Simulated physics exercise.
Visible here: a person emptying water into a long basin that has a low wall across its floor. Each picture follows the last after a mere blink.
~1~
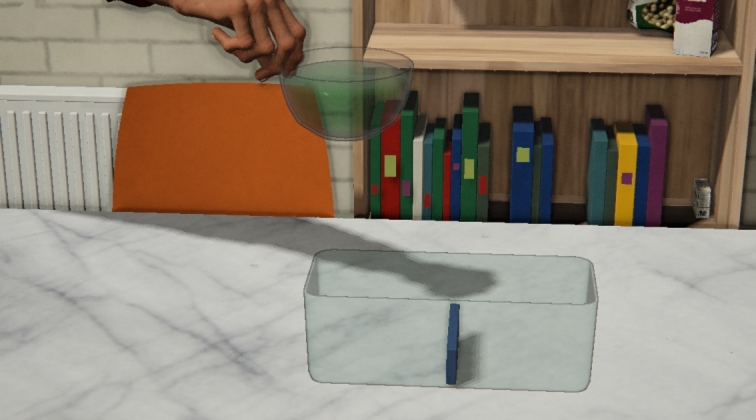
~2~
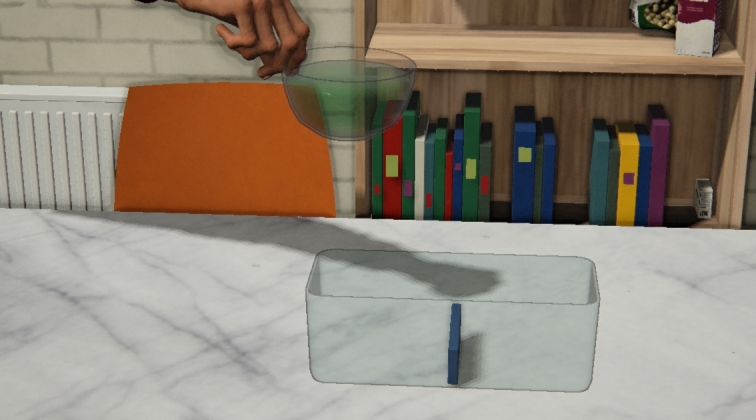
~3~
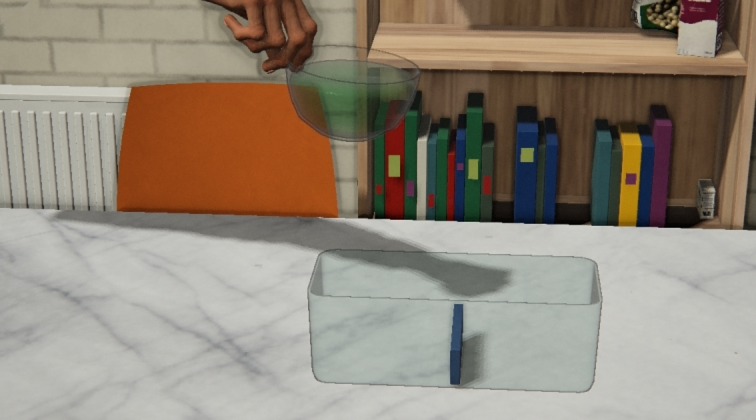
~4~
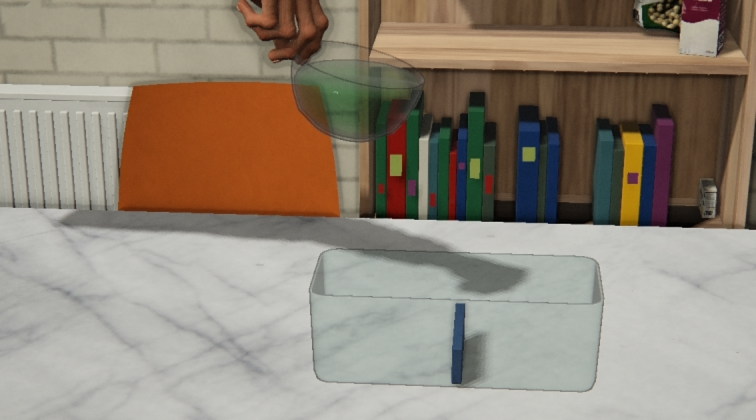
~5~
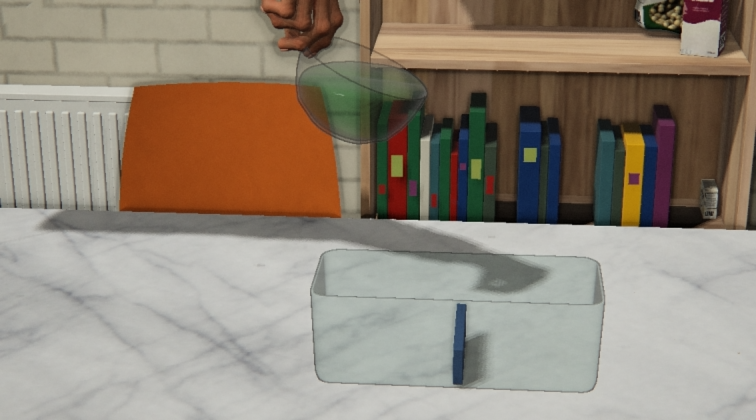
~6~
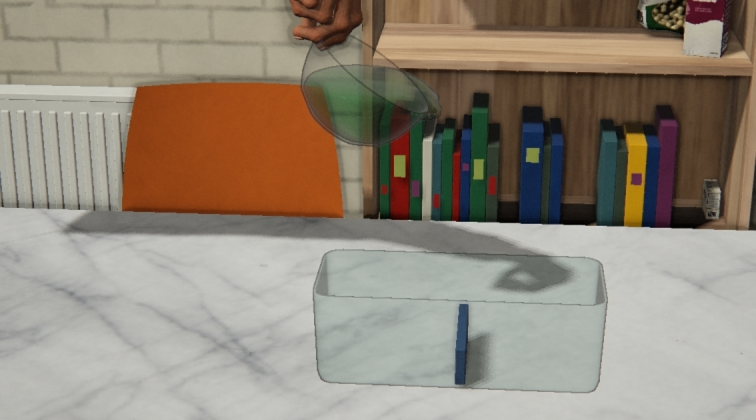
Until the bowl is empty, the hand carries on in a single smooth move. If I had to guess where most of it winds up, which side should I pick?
Pick the right side.
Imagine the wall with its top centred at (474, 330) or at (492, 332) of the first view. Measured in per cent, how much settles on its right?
Roughly 45 per cent first and roughly 25 per cent second.
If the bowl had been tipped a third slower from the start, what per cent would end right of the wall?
About 75 %.
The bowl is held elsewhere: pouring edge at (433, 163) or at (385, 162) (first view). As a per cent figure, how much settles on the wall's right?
It comes out at around 60 percent and then around 15 percent.
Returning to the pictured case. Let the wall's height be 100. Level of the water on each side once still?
I'd say about 30 for the left and about 50 for the right.
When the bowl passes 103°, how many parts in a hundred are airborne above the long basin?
It's close to 55 percent.
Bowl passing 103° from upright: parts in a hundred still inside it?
Near 10 percent is still in there.
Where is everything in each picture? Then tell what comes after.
It leans 0°; its right rim is at (412, 67); the water meets the walls at (284, 73) and (409, 76); the long basin's rim runs from (310, 273) to (594, 282); the wall's top is at (453, 327), in the first picture.
It leans 2°; its right rim is at (415, 69); the water meets the walls at (286, 73) and (412, 77), in the second picture.
It leans 6°; its right rim is at (419, 74); the water meets the walls at (291, 72) and (416, 80), in the third picture.
It leans 14°; its right rim is at (424, 83); the water meets the walls at (296, 70) and (421, 82), in the fourth picture.
It leans 24°; its right rim is at (426, 96); the water meets the walls at (300, 73) and (423, 86); 1 per cent is over the edge, in the fifth picture.
It leans 36°; its right rim is at (427, 110); the water meets the walls at (305, 77) and (425, 98); 8 per cent is over the edge, in the sixth picture.
A moment on, the tilt is 103° and 11 per cent is still to pour, 1 is left of the wall and 34 right of it.
Next, the tilt is 120° and 0 per cent is still to pour, 33 is left of the wall and 61 right of it.
Then the tilt is 120° and 0 per cent is still to pour, 35 is left of the wall and 61 right of it.
Later the tilt is 120° and 0 per cent is still to pour, 35 is left of the wall and 62 right of it.
Finally, 35 per cent lies left of the wall, 62 right of it and 3 outside.
